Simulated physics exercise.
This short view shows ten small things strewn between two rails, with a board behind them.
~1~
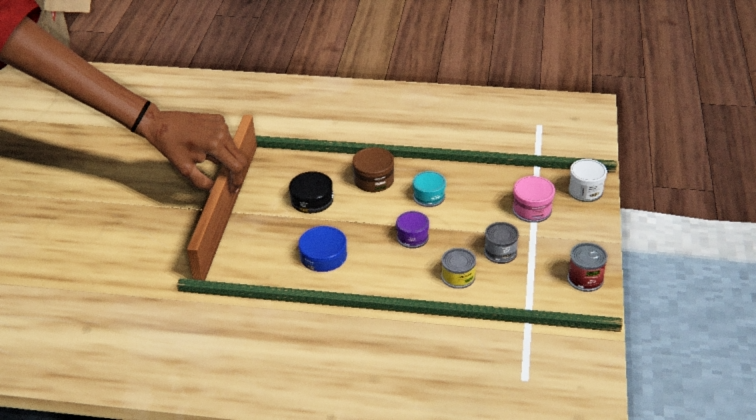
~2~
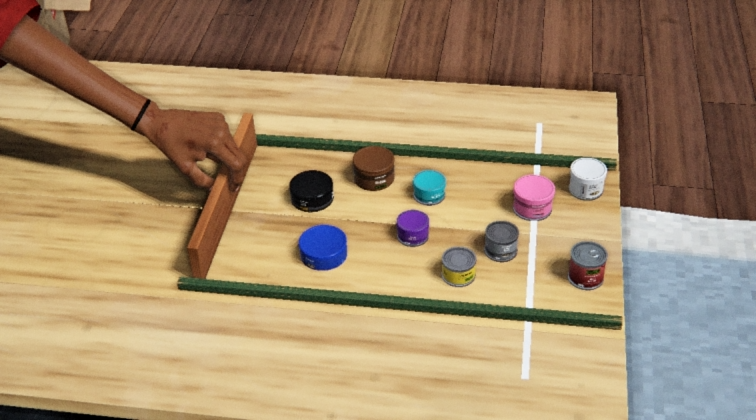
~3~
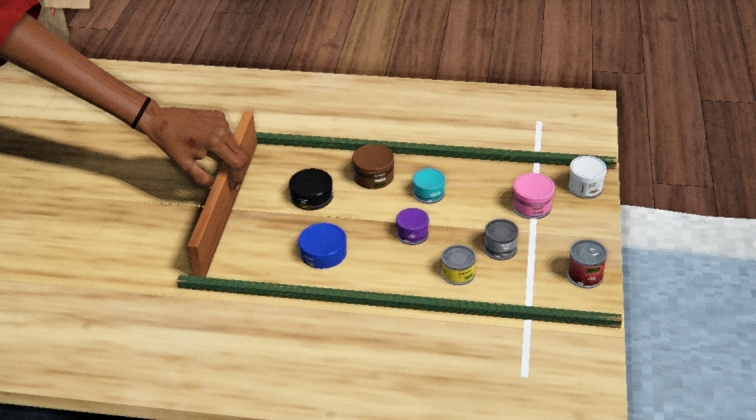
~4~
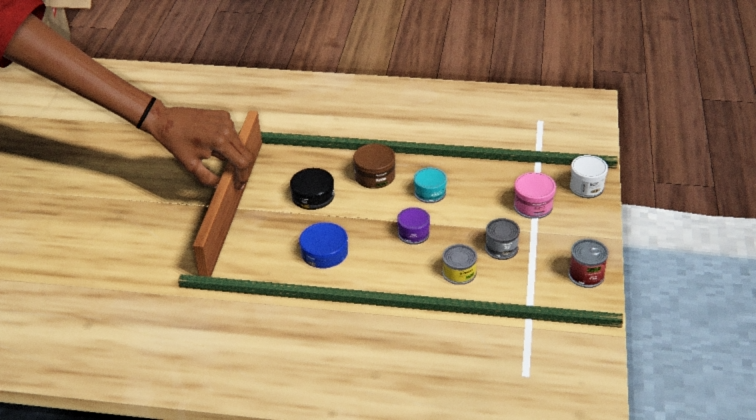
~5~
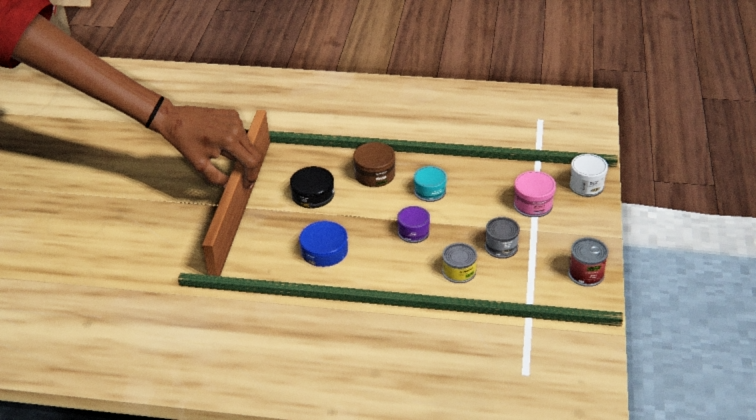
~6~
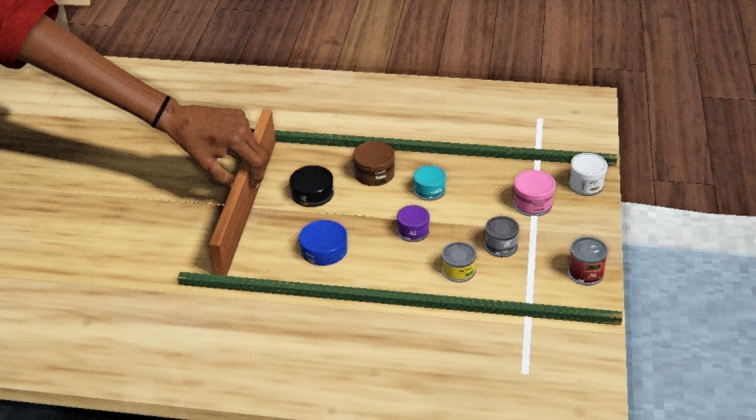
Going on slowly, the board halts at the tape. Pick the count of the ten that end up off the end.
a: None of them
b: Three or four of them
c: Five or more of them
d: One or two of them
a.
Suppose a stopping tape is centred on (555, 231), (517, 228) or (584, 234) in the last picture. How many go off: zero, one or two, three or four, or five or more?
In order: No fall at all, none at all, five or over.
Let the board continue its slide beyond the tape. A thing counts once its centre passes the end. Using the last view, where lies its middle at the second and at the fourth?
I'd say close to (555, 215), then close to (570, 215).
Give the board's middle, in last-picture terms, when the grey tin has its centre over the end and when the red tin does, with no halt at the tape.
I reckon its middle sits around (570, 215) and then around (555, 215).
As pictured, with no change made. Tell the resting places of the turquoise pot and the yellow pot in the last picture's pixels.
The turquoise pot stops around (584, 194); the yellow pot around (574, 293).
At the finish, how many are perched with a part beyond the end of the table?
Looks like 1 of them.
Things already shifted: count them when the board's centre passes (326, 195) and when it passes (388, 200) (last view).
Counts: 2, 4.
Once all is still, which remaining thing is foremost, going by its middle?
The one in question is the pink tin.
A little later, none off yet; red tin at rest near (588, 261); white tin at rest near (588, 174); pink tin at rest near (534, 193).
Next, none off yet; red tin at rest near (588, 261); white tin at rest near (588, 174); pink tin shifted about its own width near (568, 199).
When it is over, the number that fall off is zero.
